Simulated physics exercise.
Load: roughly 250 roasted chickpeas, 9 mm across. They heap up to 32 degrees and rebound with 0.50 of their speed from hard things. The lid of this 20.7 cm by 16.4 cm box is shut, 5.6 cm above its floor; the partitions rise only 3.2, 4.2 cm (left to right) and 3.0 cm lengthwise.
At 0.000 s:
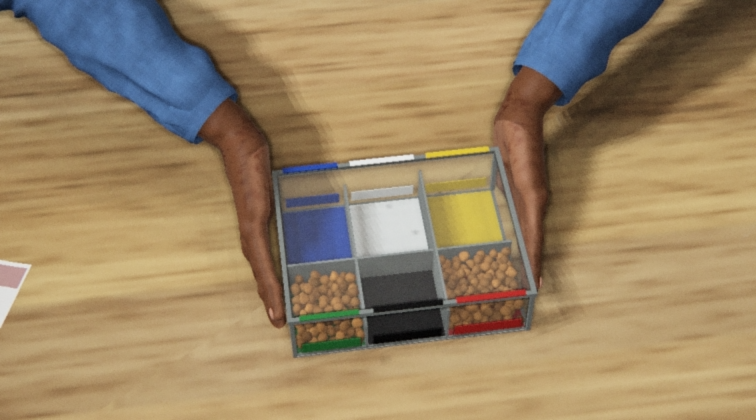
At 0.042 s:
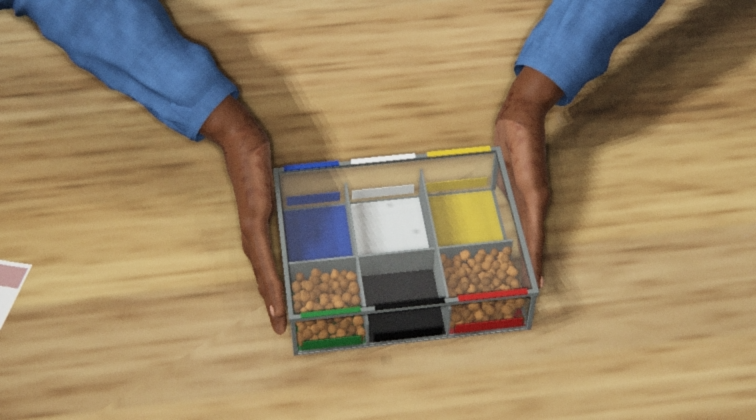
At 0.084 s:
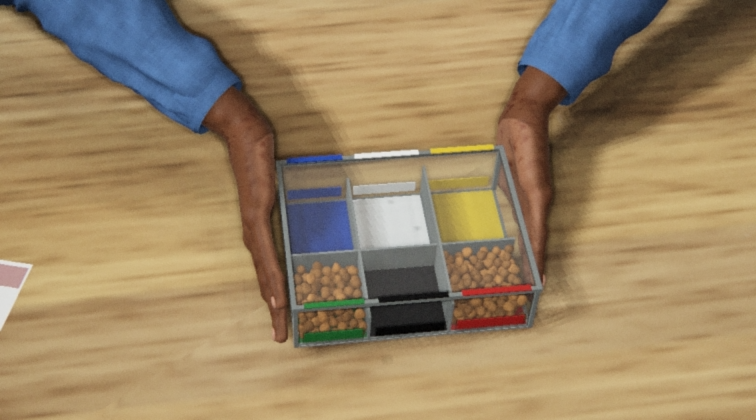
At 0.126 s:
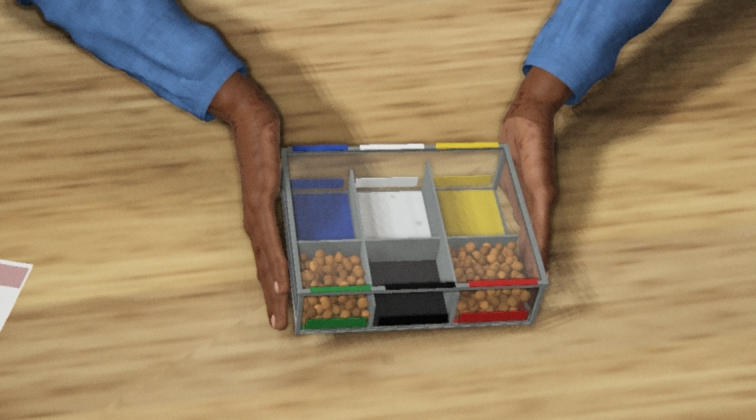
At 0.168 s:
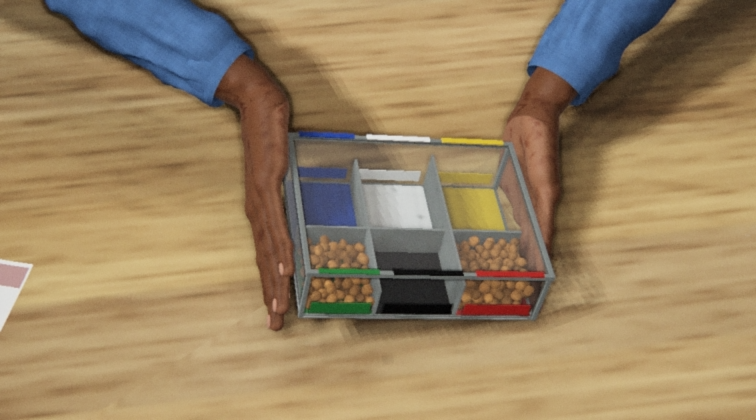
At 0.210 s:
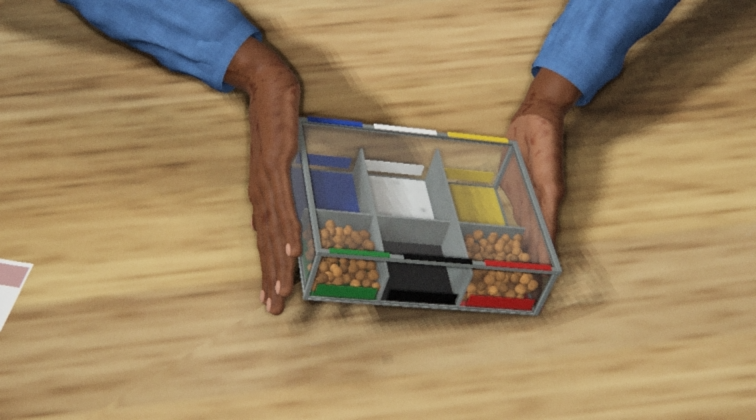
A light wooden tabletop is seen from above at a steep angle, with the corner of a pale card at the left edge. Two hands in blue sleeves hold a clear, lidded box with six compartments, blue, white and yellow behind green, black and red, with roasted chickpeas in the green and red ones. The hands tilt the box progressively, turning it slightly clockwise and shifting it a little up and right, while the chickpeas stay in their compartments and the view remains still.
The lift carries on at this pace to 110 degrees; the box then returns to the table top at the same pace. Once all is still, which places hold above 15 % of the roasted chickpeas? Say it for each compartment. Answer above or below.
Red above, blue below, green below, yellow above, white below, black below.
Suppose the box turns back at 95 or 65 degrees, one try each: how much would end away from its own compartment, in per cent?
Some 45 and 10 per cent.
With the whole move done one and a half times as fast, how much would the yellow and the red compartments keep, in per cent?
In that case yellow 35; red 55.
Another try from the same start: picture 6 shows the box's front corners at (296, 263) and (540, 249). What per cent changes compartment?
In that case some 95 per cent.
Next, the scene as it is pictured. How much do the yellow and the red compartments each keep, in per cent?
Yellow 45, red 50.
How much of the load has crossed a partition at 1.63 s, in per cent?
Roughly 55 per cent.
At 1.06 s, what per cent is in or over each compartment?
Red 55, blue 0, green 15, yellow 15, white 5, black 10.
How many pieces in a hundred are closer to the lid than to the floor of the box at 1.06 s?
Some 70 per cent.
Then, at 1.06 s, tilt 110 degrees; red 55 %, green 15 %, yellow 15 %, white 5 %, black 10 %.
After 1.63 s, tilt 49 degrees; red 50 %, yellow 45 %, white 5 %.
After 2.26 s, tilt 0 degrees; red 50 %, yellow 45 %, white 5 %.
By 3.0 s all is still; red 50 %, blue 0 %, green 0 %, yellow 45 %, white 5 %, black 0 %.
